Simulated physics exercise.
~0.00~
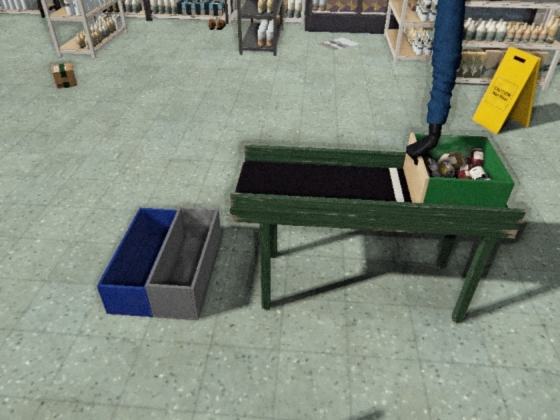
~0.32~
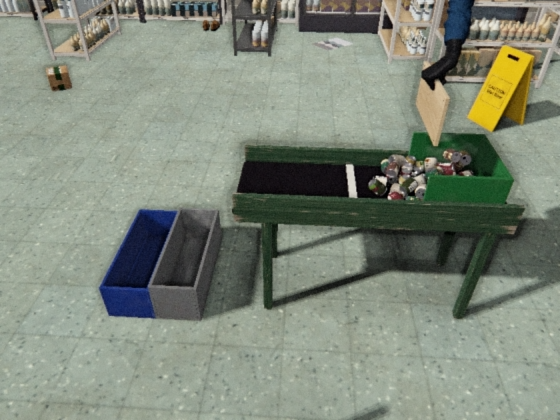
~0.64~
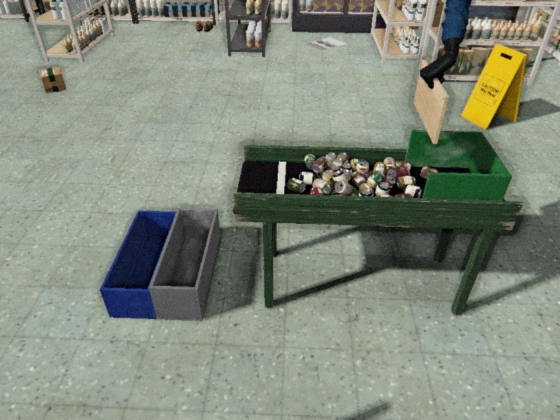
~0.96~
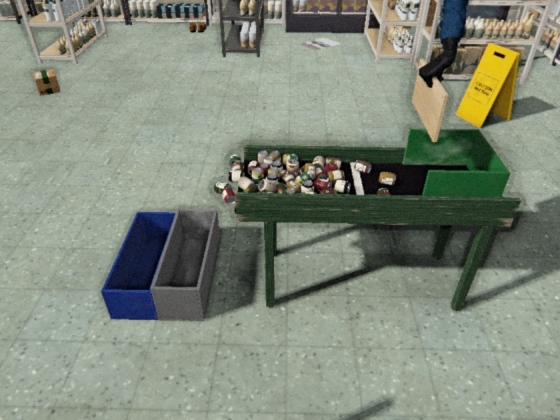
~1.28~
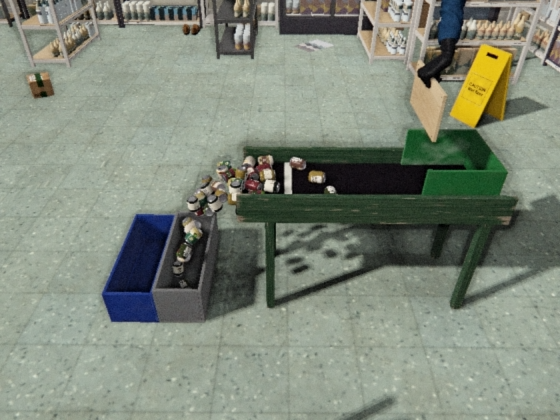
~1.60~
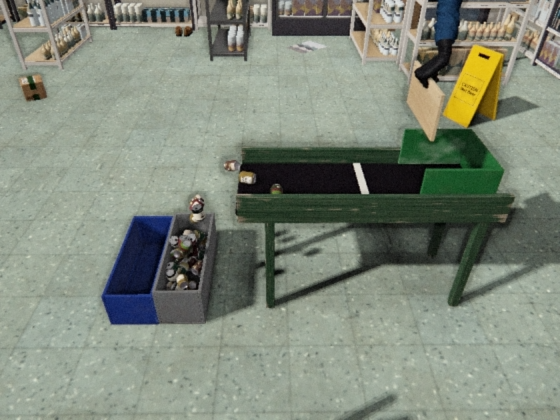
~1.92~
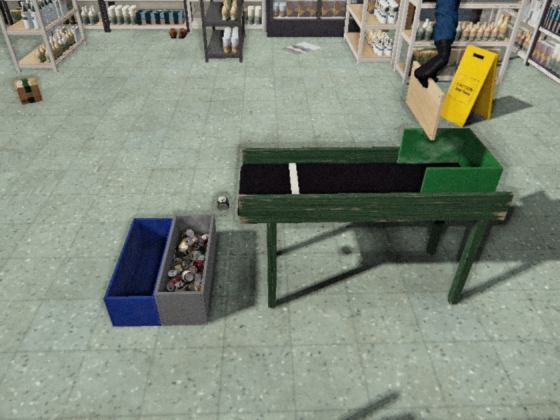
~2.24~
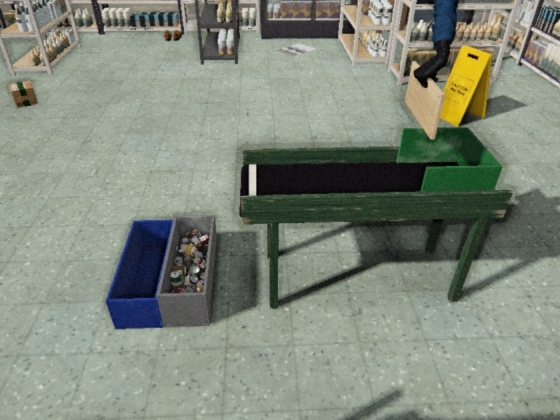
A blue-sleeved arm lifts a gate, and a conveyor carries cans left into a grey tub.
